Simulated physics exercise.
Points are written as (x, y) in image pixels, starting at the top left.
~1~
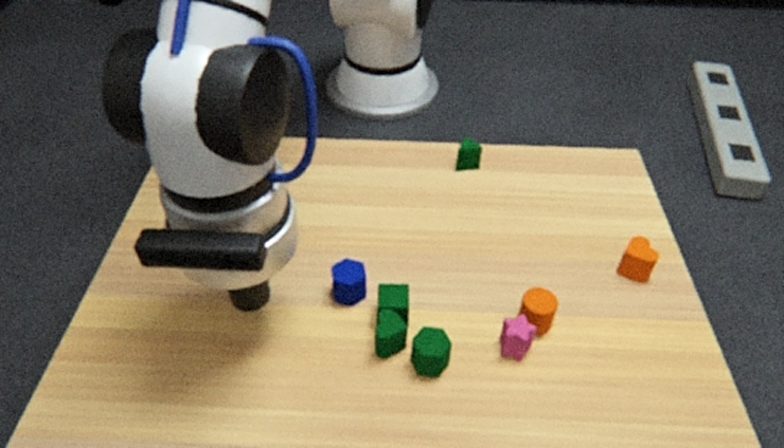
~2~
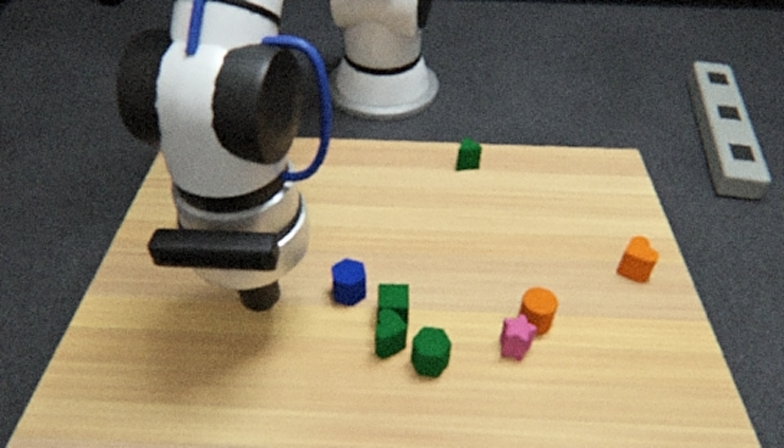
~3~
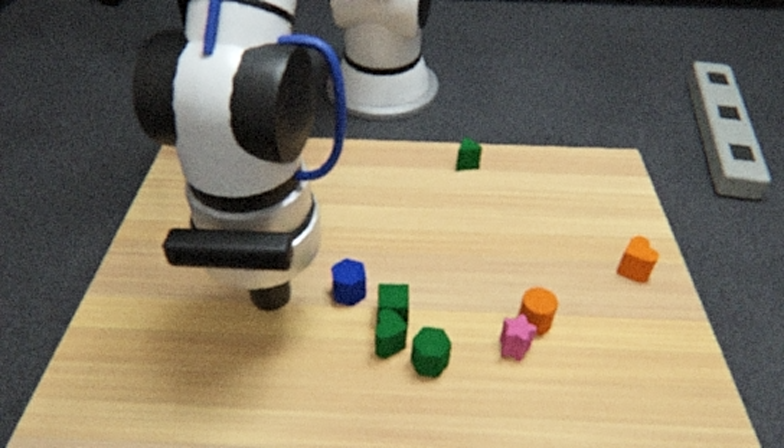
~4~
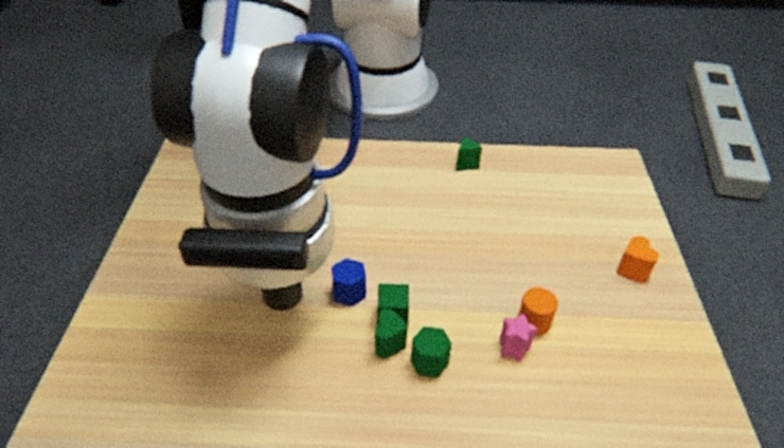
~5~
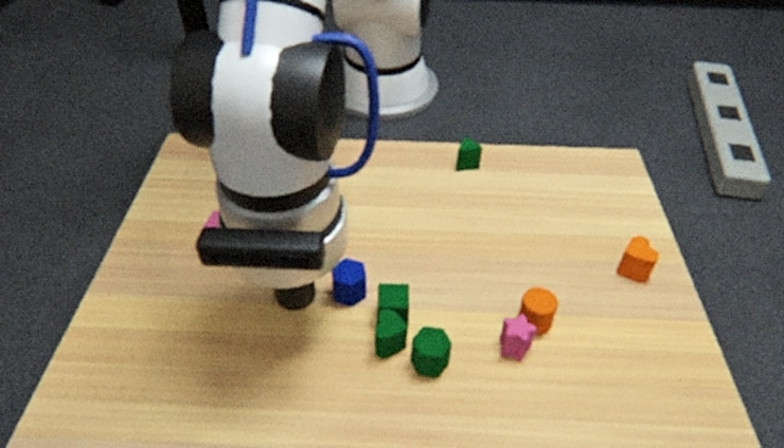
The robot arm slid slowly to the right, low over the wooden table, drawing close to the blue block while the green, orange and pink blocks stayed still and a pink piece appeared behind it.
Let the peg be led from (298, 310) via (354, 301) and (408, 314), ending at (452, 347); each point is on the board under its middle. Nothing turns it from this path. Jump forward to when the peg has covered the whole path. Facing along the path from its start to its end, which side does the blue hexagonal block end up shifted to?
It moves left.
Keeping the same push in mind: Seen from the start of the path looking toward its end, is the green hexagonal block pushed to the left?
Final answer: No.
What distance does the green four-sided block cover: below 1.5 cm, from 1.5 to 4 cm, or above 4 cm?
The answer here is over 4 cm.
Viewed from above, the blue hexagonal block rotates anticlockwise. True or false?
It is true.
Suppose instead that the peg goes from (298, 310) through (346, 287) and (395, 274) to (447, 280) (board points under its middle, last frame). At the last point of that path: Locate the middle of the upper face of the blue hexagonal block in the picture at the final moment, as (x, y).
The point I'd pick in the picture is (473, 238).
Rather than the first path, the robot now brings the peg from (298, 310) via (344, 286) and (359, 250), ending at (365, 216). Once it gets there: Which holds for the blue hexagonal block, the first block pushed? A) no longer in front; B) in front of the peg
A.
The first path, step by step. One third of the way, peg at (354, 288); blue hexagonal block at (380, 259), turned 45° anticlockwise.
Two thirds of the way, peg at (409, 301); blue hexagonal block at (396, 256), turned 75° anticlockwise; green four-sided block at (440, 310), turned 40° clockwise.
At the end, peg at (454, 334); blue hexagonal block at (396, 256), turned 75° anticlockwise; green heart block in place; green four-sided block at (491, 340), turned 20° clockwise; green hexagonal block at (438, 355), turned 30° clockwise.
